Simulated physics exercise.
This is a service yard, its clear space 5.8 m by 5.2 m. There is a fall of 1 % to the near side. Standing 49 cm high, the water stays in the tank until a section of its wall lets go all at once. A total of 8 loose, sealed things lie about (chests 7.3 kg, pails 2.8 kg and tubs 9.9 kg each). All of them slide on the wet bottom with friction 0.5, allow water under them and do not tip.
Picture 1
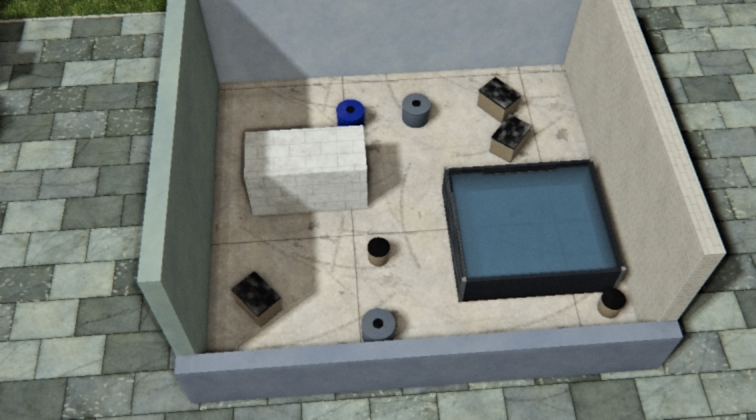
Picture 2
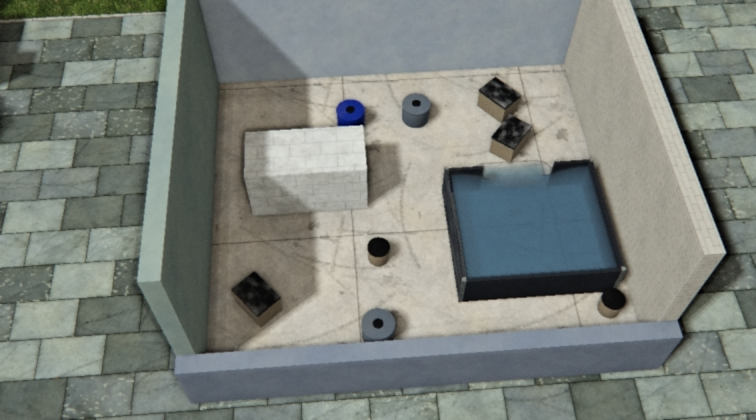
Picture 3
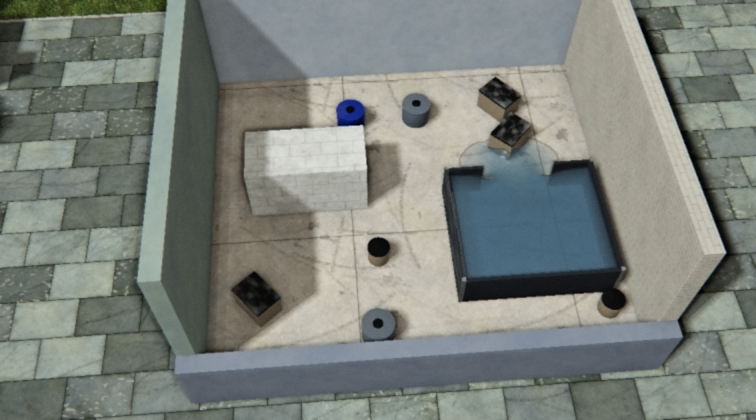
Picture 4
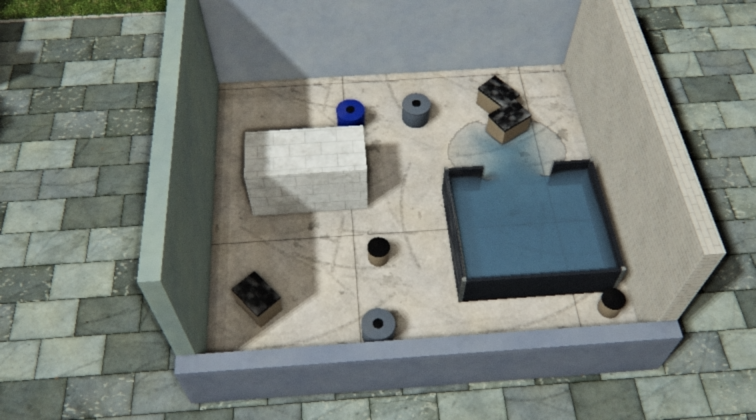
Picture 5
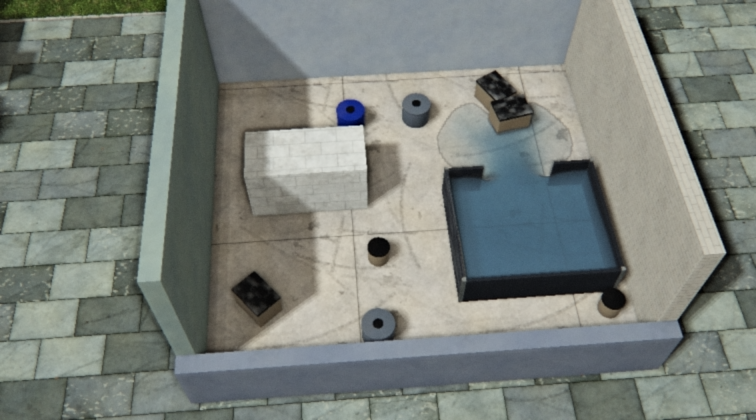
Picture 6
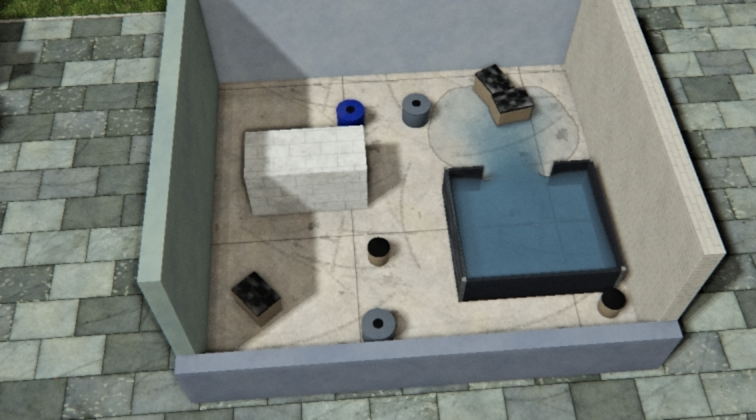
At the start, blue water fills a dark-walled tank on the right of a walled yard, among scattered boxes and round containers. A gap opens in its far side and water spreads out in a rounded sheet, pushing the nearer dark-topped box back against another, while everything else stays put.
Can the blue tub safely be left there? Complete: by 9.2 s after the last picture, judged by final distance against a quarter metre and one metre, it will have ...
Travelled a long way.
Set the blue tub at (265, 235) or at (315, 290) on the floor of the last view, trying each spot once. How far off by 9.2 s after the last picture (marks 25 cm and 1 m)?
Taken in turn, it stays almost motionless and then stays almost motionless.
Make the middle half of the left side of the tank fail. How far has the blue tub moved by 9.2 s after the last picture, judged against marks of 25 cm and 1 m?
Outcome for the blue tub: It remains nearly still.
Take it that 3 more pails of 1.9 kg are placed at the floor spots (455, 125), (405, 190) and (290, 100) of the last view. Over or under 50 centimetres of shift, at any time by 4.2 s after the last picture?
Answers, first to last: Exceeding, not exceeding, exceeding.
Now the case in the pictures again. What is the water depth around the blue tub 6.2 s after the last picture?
Close to 5 centimetres.
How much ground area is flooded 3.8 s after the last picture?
I'd put it close to 18 m2.
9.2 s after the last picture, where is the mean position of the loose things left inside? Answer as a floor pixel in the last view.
Mean position approx. (423, 235).
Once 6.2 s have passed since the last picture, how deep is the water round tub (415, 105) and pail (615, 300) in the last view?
Some 15 cm at the first, some 2 cm at the second.
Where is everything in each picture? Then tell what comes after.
The first picture shows the blue tub at (350, 110) rests on the ground; water covers 3.8 m2; 0 of 8 have shifted.
The second picture shows the blue tub at (350, 110) rests on the ground; 4.3 m2 under water; 0 of 8 have shifted.
The third picture shows the blue tub at (350, 110), on the bottom; 4.8 m2 under water; 0 of 8 have shifted.
The fourth picture shows the blue tub at (350, 110) rests on the ground; 5.6 m2 under water; 1 of 8 have shifted.
The fifth picture shows the blue tub at (350, 110), on the bottom; 6.4 m2 under water; 2 of 8 have shifted.
The sixth picture shows the blue tub at (350, 110) rests on the ground; water covers 7.3 m2; 2 of 8 have shifted.
Then, 1.2 s after the last picture the blue tub is near (350, 110), 0.0 m from its start, aground; 2 afloat.
Then, 3.8 s after the last picture the blue tub is near (306, 132), 0.8 m from its start, aground; 2 afloat.
Then, 6.2 s after the last picture the blue tub is near (230, 233), 2.8 m from its start, aground; 3 afloat.
Then, 9.2 s after the last picture the blue tub is near (276, 333), 3.9 m from its start, afloat; 6 afloat.
